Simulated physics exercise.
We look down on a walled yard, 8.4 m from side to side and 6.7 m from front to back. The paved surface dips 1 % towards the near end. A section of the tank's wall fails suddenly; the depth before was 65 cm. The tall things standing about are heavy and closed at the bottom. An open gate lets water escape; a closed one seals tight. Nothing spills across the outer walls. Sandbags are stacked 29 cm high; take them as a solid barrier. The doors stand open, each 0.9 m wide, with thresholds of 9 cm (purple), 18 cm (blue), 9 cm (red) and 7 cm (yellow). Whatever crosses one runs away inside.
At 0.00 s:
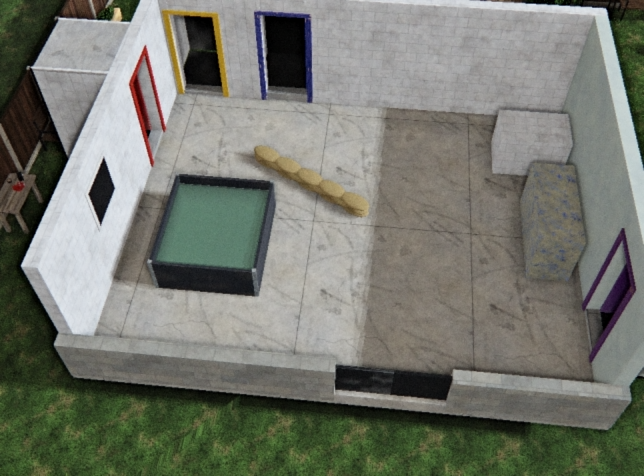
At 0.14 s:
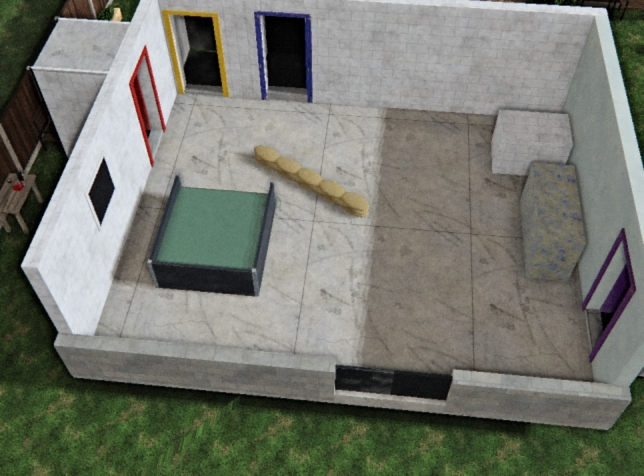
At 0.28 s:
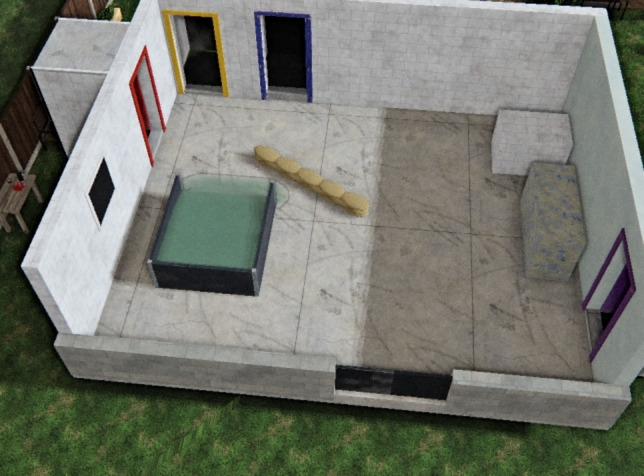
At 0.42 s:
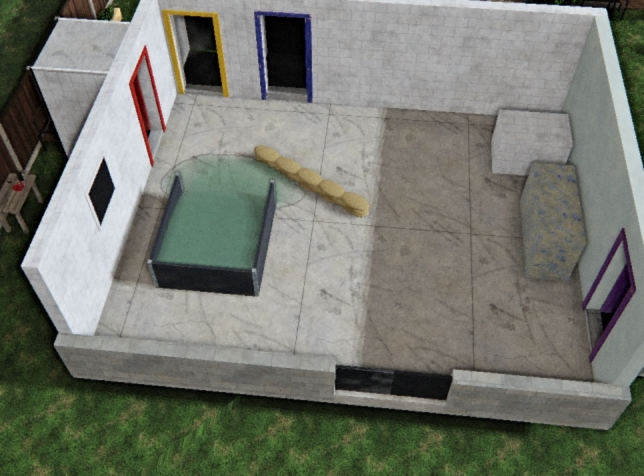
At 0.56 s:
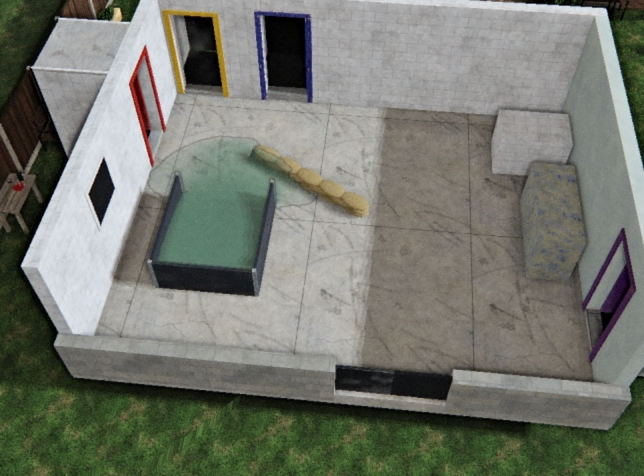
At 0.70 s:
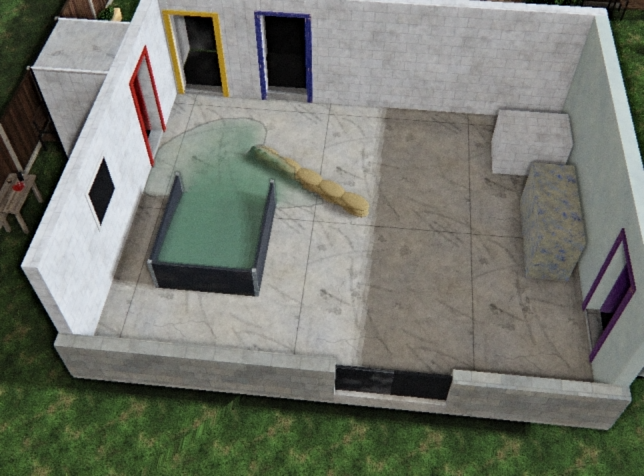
A walled yard with pale paving, darker on the right, is seen from high above, with grass outside. A dark-sided tank of green water stands at left, near a diagonal row of tan sandbags, with red, yellow, blue and purple doorways around and grey blocks at right. The tank's far side vanishes, and water pours out, fanning across the floor toward the back and reaching the sandbags, while the camera stays still.
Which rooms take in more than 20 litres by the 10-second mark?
Door by door: At the purple door it keeps below the limit; at the blue door it does not reach the limit; at the red door it exceeds the limit; at the yellow door it exceeds the limit.
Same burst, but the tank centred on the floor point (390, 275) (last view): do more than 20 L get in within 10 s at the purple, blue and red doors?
Against that limit: Purple under, blue not over, red below.
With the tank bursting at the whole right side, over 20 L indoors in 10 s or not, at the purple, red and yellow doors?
Against that limit: Purple above, red not over, yellow below.
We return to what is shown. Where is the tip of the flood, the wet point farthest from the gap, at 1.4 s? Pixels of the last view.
Near (176, 97).
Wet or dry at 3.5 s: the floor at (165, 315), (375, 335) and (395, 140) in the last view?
In that order: Dry, flooded, wet.
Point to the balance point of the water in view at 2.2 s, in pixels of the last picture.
Near (230, 185).
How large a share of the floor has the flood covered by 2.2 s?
About 25 per cent.
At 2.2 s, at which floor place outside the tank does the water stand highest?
Near (174, 103).
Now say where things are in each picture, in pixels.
Still water, 65 cm deep, in the tank at (214, 223), in the first picture.
The front is at (278, 206), 1.0 m from the gap on the tank's far side; 0.3 m2 of floor is under water; 65 cm left at the back of the tank, in the second picture.
Water pours out on the tank's far side and has run 1.1 m, to (284, 190); typically 10 cm deep outside, 65 cm at the tank's back, in the third picture.
Water pours out on the tank's far side and has run 1.5 m, to (302, 189); typically 10 cm deep outside, 65 cm at the tank's back, in the fourth picture.
Water pours out on the tank's far side and has run 1.8 m, to (216, 139); typically 9 cm deep outside, 60 cm at the tank's back, in the fifth picture.
The front is at (235, 121), 2.4 m from the gap on the tank's far side; 4.9 m2 of floor is under water; 54 cm left at the back of the tank, in the sixth picture.
After 1.4 s water covers 20 % of the floor and is deepest (40 cm) near (267, 171); purple door not reached, blue door 9 cm at the sill, 0 L in, red door 13 cm at the sill, 0 L in, yellow door 19 cm at the sill, 10 L in.
After 2.2 s water covers 25 % of the floor and is deepest (41 cm) near (174, 103); purple door not reached, blue door 14 cm at the sill, 0 L in, red door 14 cm at the sill, 7 L in, yellow door 34 cm at the sill, 122 L in.
After 3.5 s water covers 45 % of the floor and is deepest (22 cm) near (162, 137); purple door not reached, blue door 10 cm at the sill, 0 L in, red door 19 cm at the sill, 54 L in, yellow door 21 cm at the sill, 317 L in.
After 6.0 s water covers 65 % of the floor and is deepest (10 cm) near (200, 186); purple door not reached, blue door 5 cm at the sill, 0 L in, red door 9 cm at the sill, 102 L in, yellow door 8 cm at the sill, 387 L in.
After 10.0 s water covers 90 % of the floor and is deepest (11 cm) near (500, 396); purple door 5 cm at the sill, 0 L in, blue door 2 cm at the sill, 0 L in, red door 5 cm at the sill, 103 L in, yellow door 2 cm at the sill, 389 L in.
